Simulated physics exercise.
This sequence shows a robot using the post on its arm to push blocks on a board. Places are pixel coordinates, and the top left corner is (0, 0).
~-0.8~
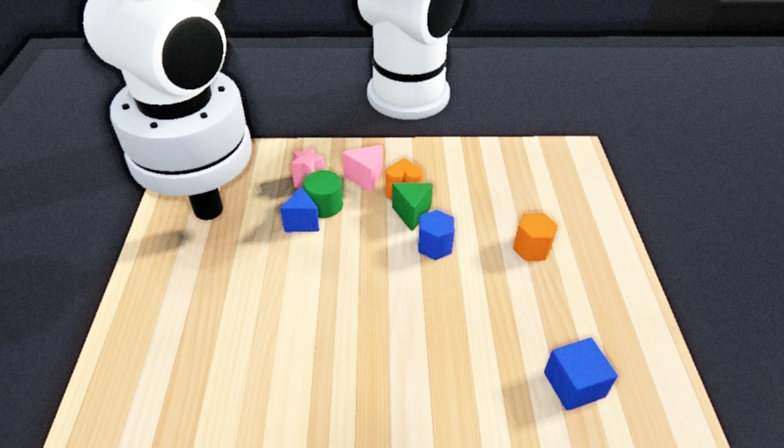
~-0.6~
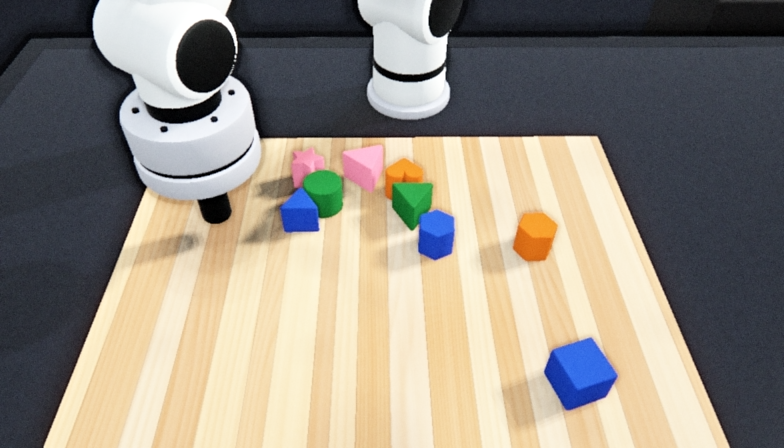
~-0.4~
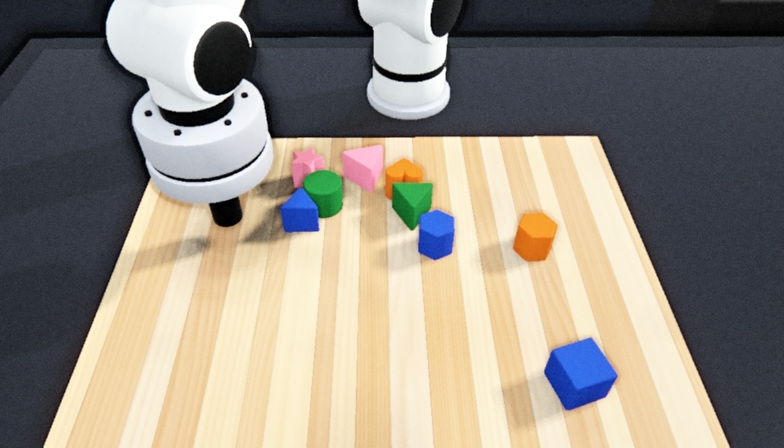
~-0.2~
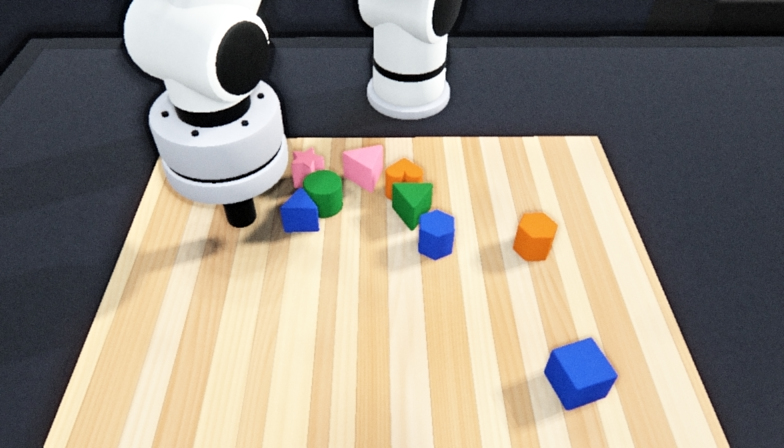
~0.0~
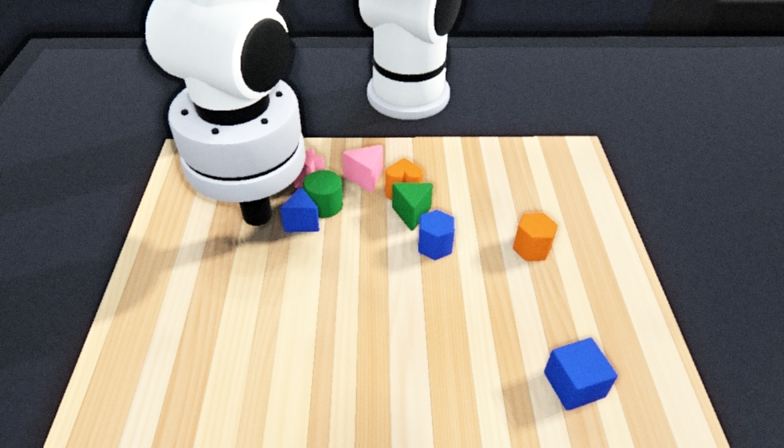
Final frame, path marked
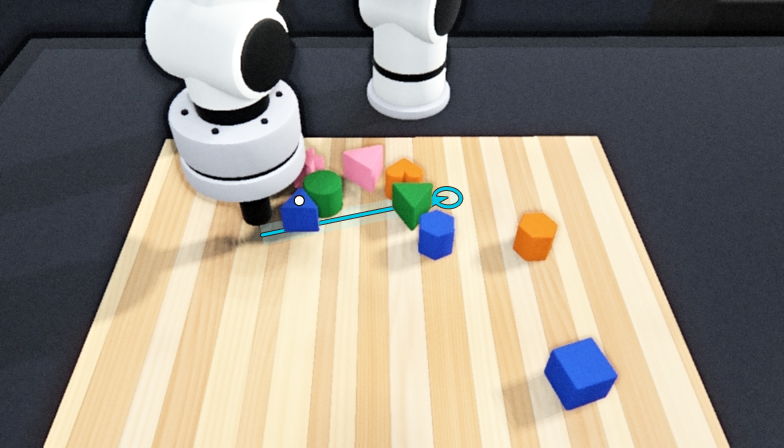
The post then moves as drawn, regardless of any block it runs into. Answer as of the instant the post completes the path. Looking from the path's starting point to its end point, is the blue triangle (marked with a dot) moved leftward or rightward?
Facing the way the path runs, start to end, you'll find the blue triangle has shifted right.
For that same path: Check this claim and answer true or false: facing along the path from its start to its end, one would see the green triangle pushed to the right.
True - the claim holds.
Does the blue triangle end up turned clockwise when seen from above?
Yes.
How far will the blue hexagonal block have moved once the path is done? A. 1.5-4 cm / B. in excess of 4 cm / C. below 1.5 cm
C
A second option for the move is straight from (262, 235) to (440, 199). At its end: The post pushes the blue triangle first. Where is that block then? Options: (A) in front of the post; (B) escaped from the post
The one that fits is B, escaped from the post.
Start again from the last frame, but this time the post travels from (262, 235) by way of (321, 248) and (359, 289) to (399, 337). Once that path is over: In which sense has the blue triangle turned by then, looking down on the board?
Overhead view: Anti-clockwise.
The line goes from (262, 235) directly to (448, 198); the dot is on the blue triangle.
On the path given first. One third of the way, post (326, 204); blue triangle (353, 197), turned 50° anticlockwise; green circle (338, 175).
Two thirds of the way, post (389, 191); blue triangle (408, 198); green circle (349, 170); green triangle (429, 189).
At the end, post (449, 180); blue triangle (424, 197), turned 45° clockwise; green circle (349, 170); orange heart-shaped block (413, 163), turned 30° anticlockwise; green triangle (468, 188), turned 80° clockwise; blue hexagonal block unmoved.
